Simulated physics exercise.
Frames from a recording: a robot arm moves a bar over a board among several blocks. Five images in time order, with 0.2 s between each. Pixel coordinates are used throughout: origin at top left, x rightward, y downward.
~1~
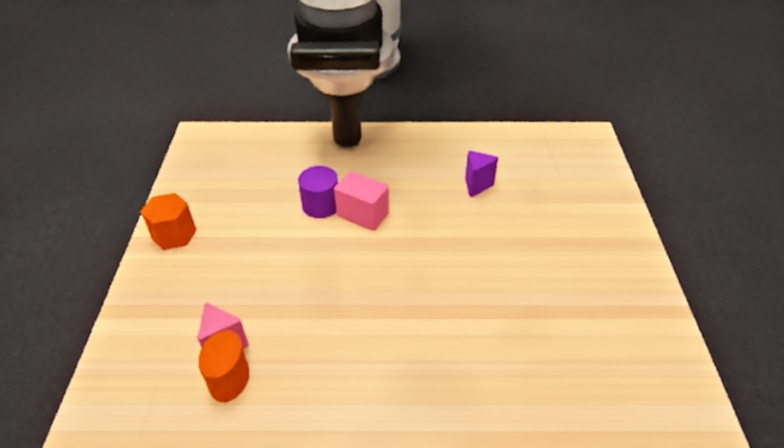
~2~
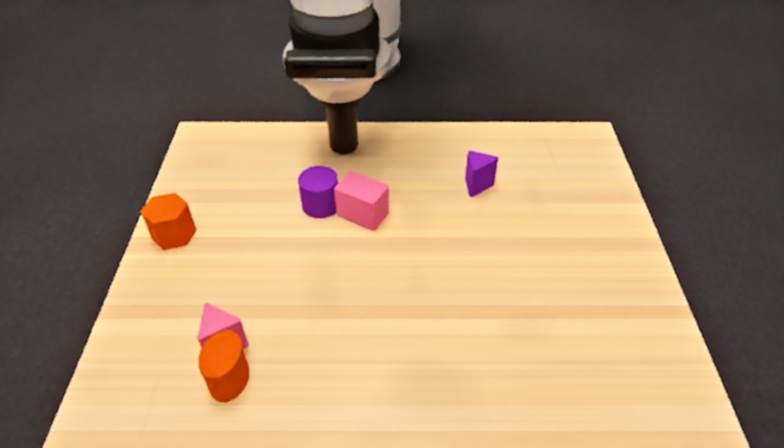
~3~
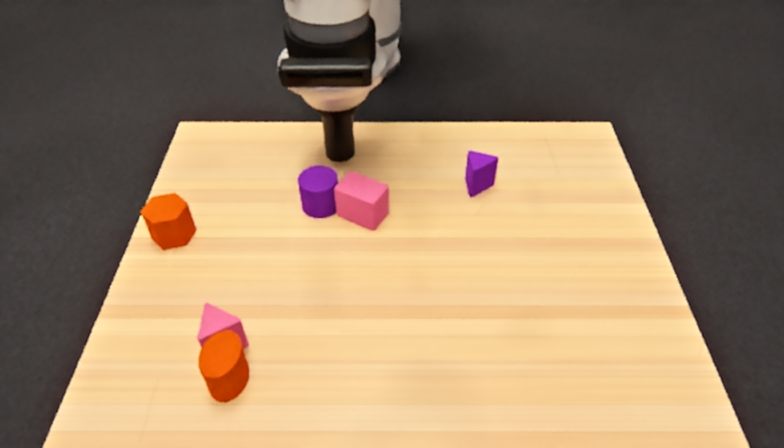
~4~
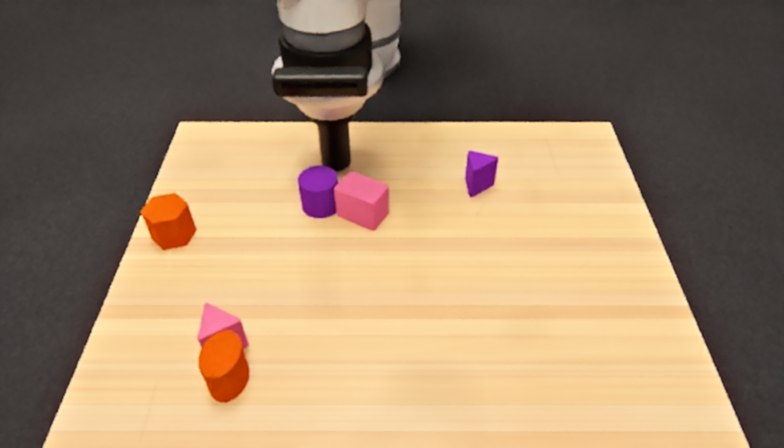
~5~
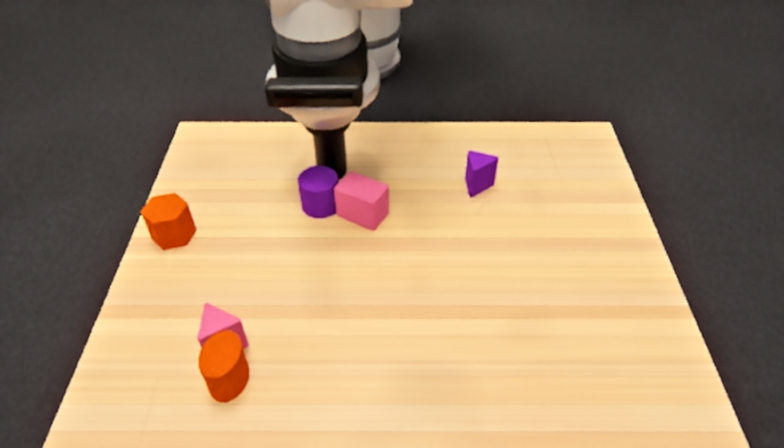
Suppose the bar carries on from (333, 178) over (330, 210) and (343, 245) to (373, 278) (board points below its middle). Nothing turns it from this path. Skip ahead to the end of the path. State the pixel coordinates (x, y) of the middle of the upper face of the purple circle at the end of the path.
The spot you're after is about (298, 220) in the image.
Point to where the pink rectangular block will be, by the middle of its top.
I expect it at (375, 198).
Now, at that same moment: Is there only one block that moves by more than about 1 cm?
My answer is no.
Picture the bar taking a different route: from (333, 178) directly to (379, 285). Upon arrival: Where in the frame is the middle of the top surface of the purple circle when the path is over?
By then it is at (311, 198).
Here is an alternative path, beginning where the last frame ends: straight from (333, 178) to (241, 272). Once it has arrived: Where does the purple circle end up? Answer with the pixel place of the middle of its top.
So, by the moment the path ends, you'll find the top centre of the purple circle at (303, 222).
What follows on the original path. One third of the way, bar (330, 204); purple circle (304, 205); pink rectangular block (366, 191), turned 20° anticlockwise.
Two thirds of the way, bar (343, 239); purple circle (298, 220); pink rectangular block (375, 198), turned 55° anticlockwise.
At the end, bar (372, 272); purple circle (298, 220); pink rectangular block (375, 198), turned 55° anticlockwise.
